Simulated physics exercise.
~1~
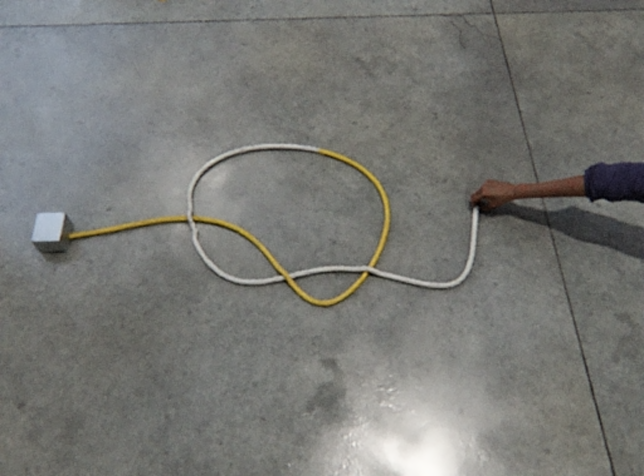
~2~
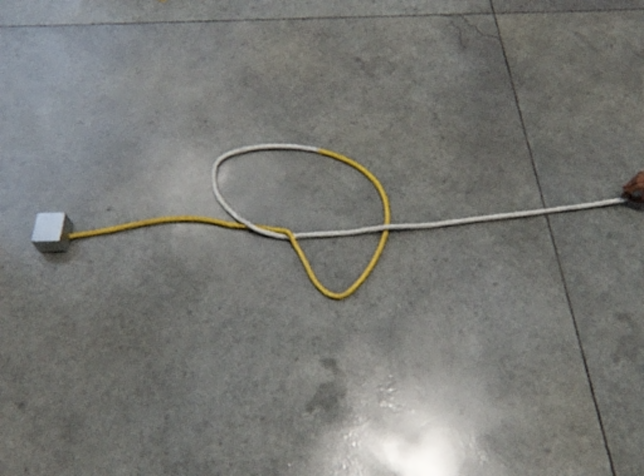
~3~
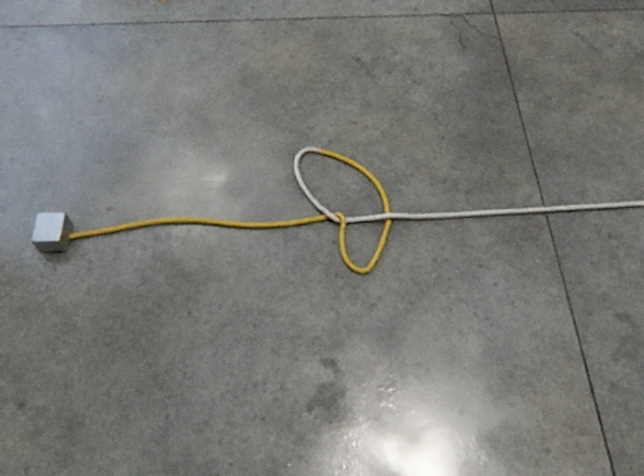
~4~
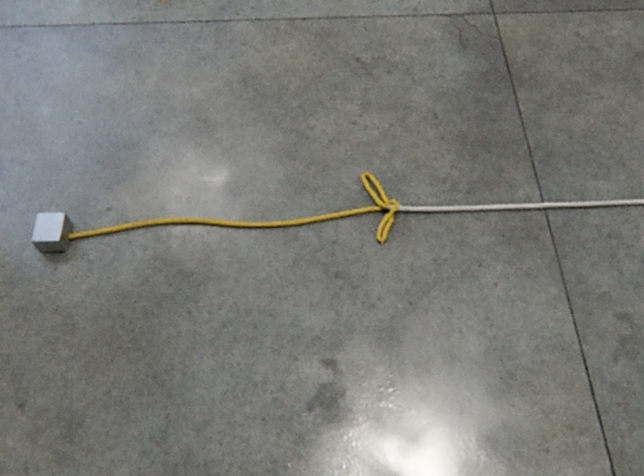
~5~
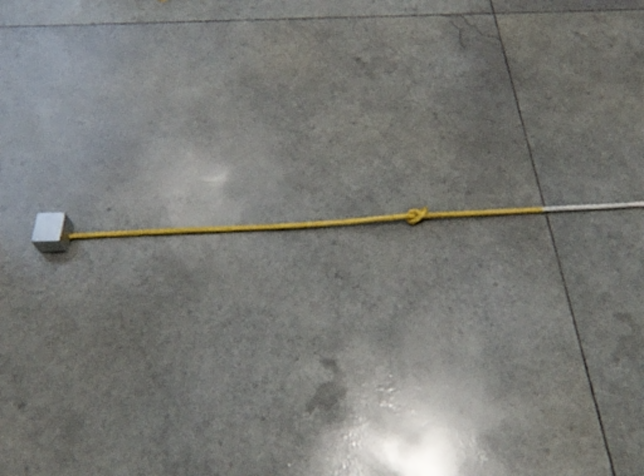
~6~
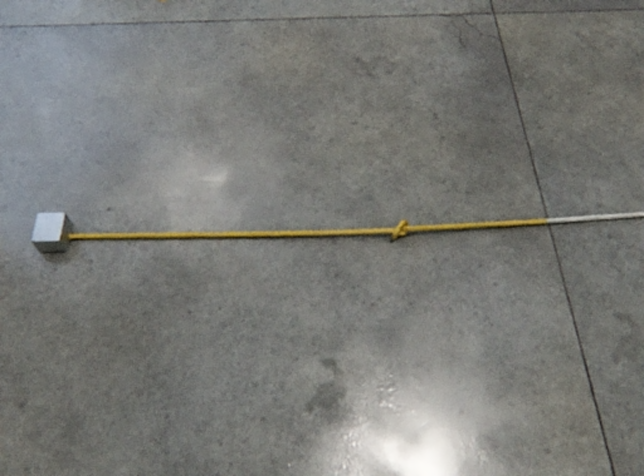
A hand pulled the white end of a looped yellow and white rope off to the right across the concrete floor, and the loops shrank until they tightened into a small knot in the yellow part, leaving the rope stretched nearly straight from a pale block.
